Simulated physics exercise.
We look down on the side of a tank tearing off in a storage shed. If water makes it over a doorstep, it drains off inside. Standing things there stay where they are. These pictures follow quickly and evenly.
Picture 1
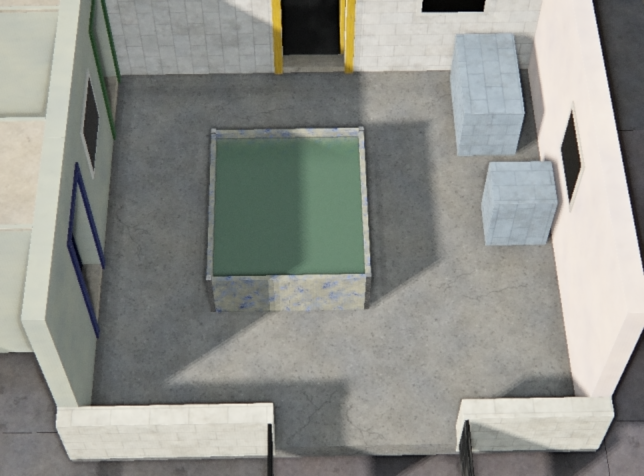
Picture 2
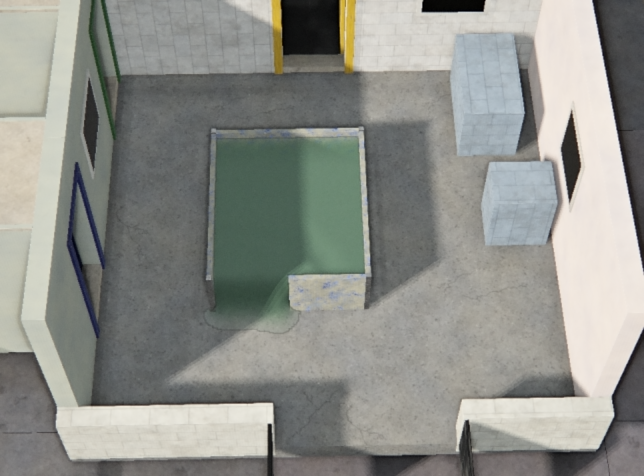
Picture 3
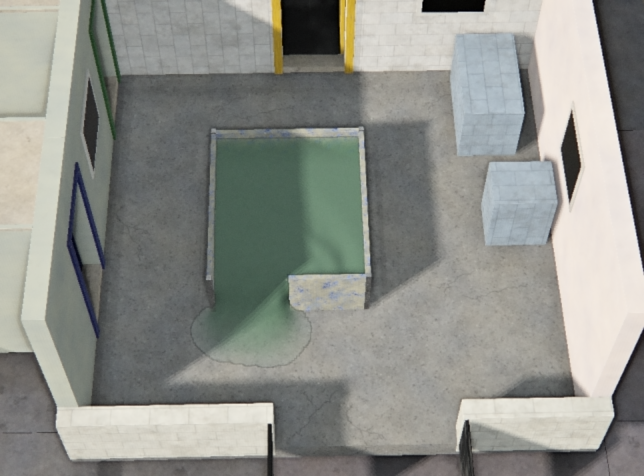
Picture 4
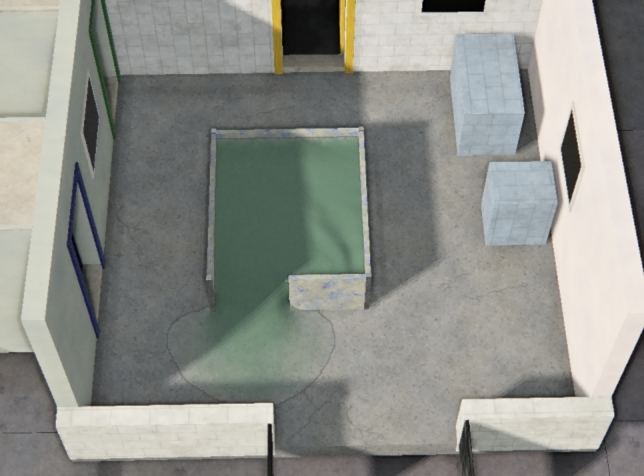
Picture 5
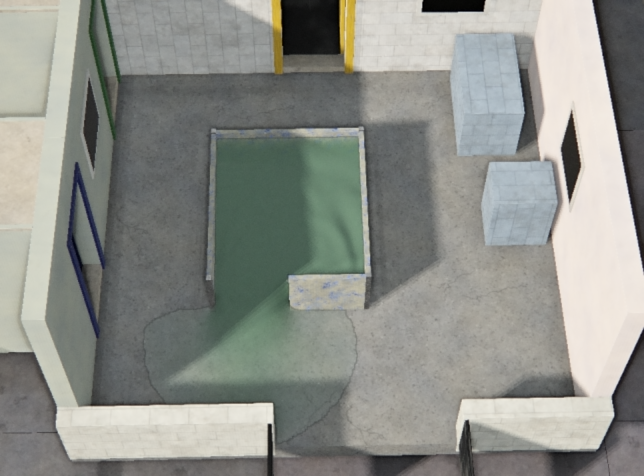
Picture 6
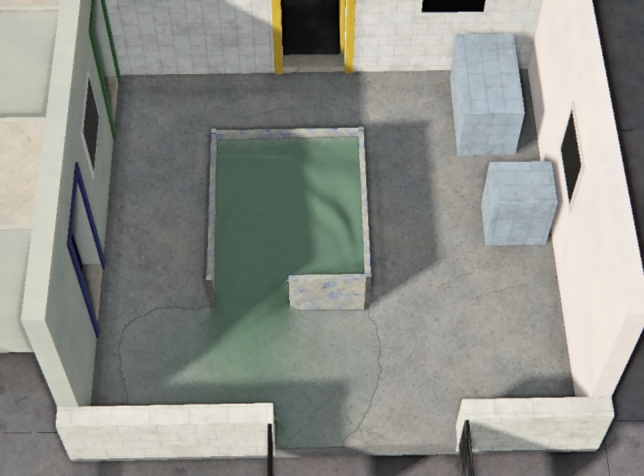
Green water pours from a gap in the tank's front and spreads across the grey floor.
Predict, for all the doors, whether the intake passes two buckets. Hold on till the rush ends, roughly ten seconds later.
My prediction: At the blue door it does not pass two; at the green door it does not pass two; at the yellow door it does not pass two.
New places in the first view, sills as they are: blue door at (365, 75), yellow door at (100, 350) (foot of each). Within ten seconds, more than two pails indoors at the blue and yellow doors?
In short: The blue door falls short, the yellow door tops the mark.
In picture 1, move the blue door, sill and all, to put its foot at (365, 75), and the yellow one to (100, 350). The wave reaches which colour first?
It is the door marked yellow.
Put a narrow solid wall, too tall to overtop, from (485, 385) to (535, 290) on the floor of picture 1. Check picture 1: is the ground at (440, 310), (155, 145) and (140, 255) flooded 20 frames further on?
Untouched, submerged, submerged.
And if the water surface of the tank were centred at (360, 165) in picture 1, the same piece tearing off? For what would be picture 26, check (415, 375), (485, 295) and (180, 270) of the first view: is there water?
In that order: Under water, clear, wet.
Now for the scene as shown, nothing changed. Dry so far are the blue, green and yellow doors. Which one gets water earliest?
I'd say the one in blue.
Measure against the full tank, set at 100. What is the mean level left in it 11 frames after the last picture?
Estimate: Around 58 per cent.
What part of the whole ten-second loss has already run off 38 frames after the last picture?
Roughly 80 per cent.
A moment on, water covers 20 % of the floor; the blue door not reached, the green door not reached, the yellow door not reached.
Next, water covers 25 % of the floor; the blue door wet at the sill, nothing in, the green door not reached, the yellow door not reached.
Then, water covers 50 % of the floor; the blue door wet at the sill, nothing in, the green door wet at the sill, nothing in, the yellow door not reached.
Later, water covers 75 % of the floor; the blue door wet at the sill, nothing in, the green door under two buckets in, the yellow door wet at the sill, nothing in.
In the end, water covers 95 % of the floor; the blue door wet at the sill, nothing in, the green door under two buckets in, the yellow door wet at the sill, nothing in.
